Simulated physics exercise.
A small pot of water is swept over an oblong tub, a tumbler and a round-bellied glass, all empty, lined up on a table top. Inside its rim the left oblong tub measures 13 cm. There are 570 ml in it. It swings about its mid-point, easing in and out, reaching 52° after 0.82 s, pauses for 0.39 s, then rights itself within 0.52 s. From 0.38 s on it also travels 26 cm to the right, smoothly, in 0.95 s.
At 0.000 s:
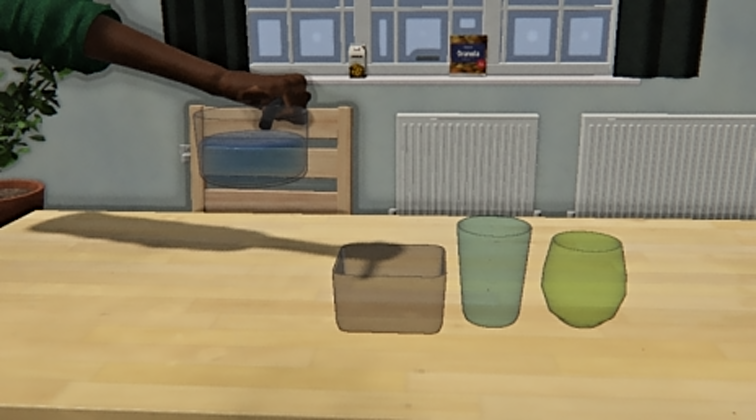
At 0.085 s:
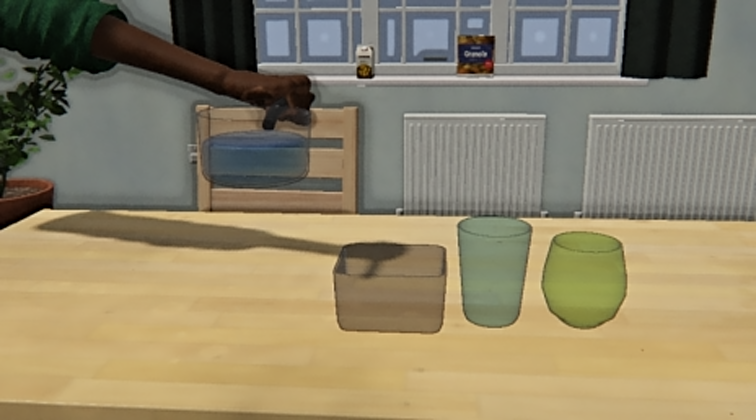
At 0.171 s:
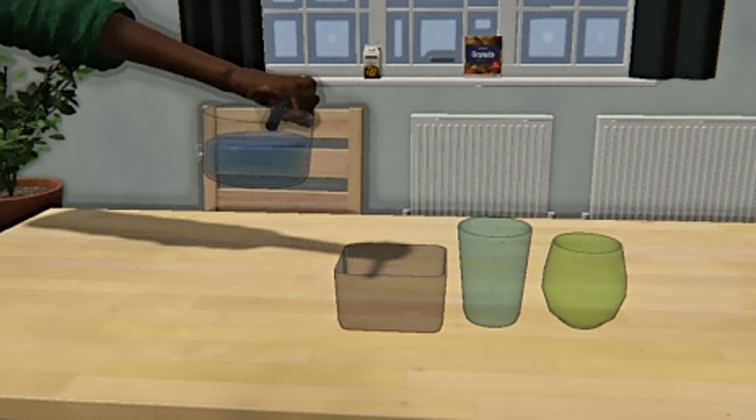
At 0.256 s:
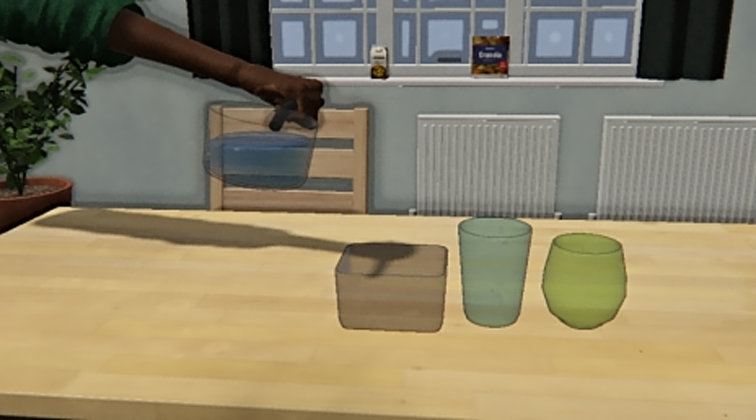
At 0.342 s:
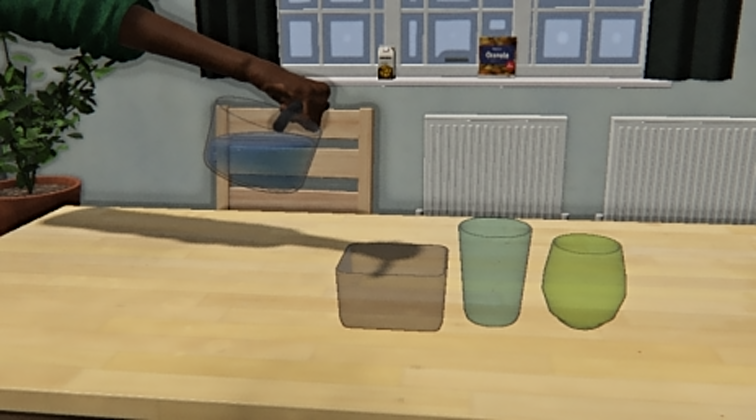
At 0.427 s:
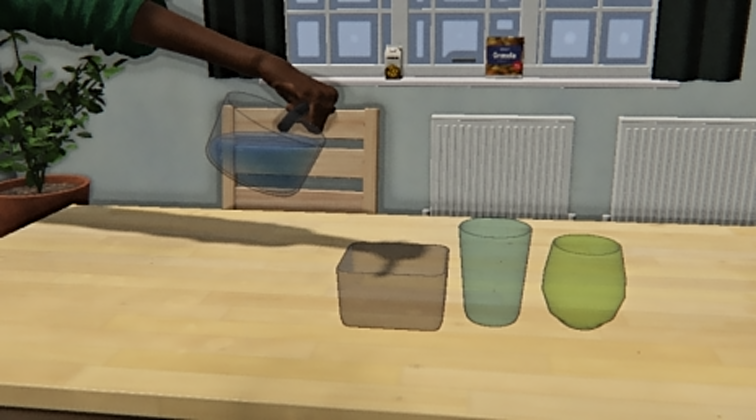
To begin with, a hand holds a clear pot of blue water upright above a table, left of an empty brownish tub, a teal tumbler and a green round-bellied glass. The hand then tilts the pot, slightly at first and then further, its right side lowering while the water stays nearly level. Meanwhile, the background drifts slightly right.
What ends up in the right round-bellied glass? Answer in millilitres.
About 130 ml.
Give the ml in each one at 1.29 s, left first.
About 10 ml left, 100 ml middle, 70 ml right.
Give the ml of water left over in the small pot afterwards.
About 250 ml.
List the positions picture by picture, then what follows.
In the first frame, it leans 0°; its right rim is at (306, 114); the water meets the walls at (213, 137) and (296, 138); the left oblong tub's rim runs from (338, 260) to (445, 262); the middle tumbler's rim runs from (458, 227) to (531, 228); the right round-bellied glass's rim runs from (554, 242) to (619, 243).
In the second frame, it leans 1°; its right rim is at (309, 116); the water meets the walls at (214, 138) and (299, 139).
In the third frame, it leans 5°; its right rim is at (312, 121); the water meets the walls at (219, 137) and (301, 140).
In the fourth frame, it leans 12°; its right rim is at (316, 127); the water meets the walls at (219, 138) and (304, 141).
In the fifth frame, it leans 19°; its right rim is at (320, 136); the water meets the walls at (219, 139) and (311, 142).
In the sixth frame, it leans 28°; its right rim is at (323, 145); the water meets the walls at (218, 136) and (315, 144).
Then, 0.77 s in, the tilt is 52° and from the left they hold 0 ml, 0 ml, 0 ml, the small pot 500 ml, and 0 ml is on the table top.
Then, 1.02 s in, the tilt is 52° and from the left they hold 10 ml, 100 ml, 0 ml, the small pot 350 ml, and 35 ml is on the table top.
Then, 1.29 s in, the tilt is 49° and from the left they hold 10 ml, 100 ml, 70 ml, the small pot 260 ml, and 80 ml is on the table top.
Then, 1.57 s in, the tilt is 11° and from the left they hold 10 ml, 100 ml, 130 ml, the small pot 245 ml, and 85 ml is on the table top.
Finally, from the left they hold 10 ml, 100 ml, 130 ml, the small pot 245 ml, and 85 ml is on the table top.
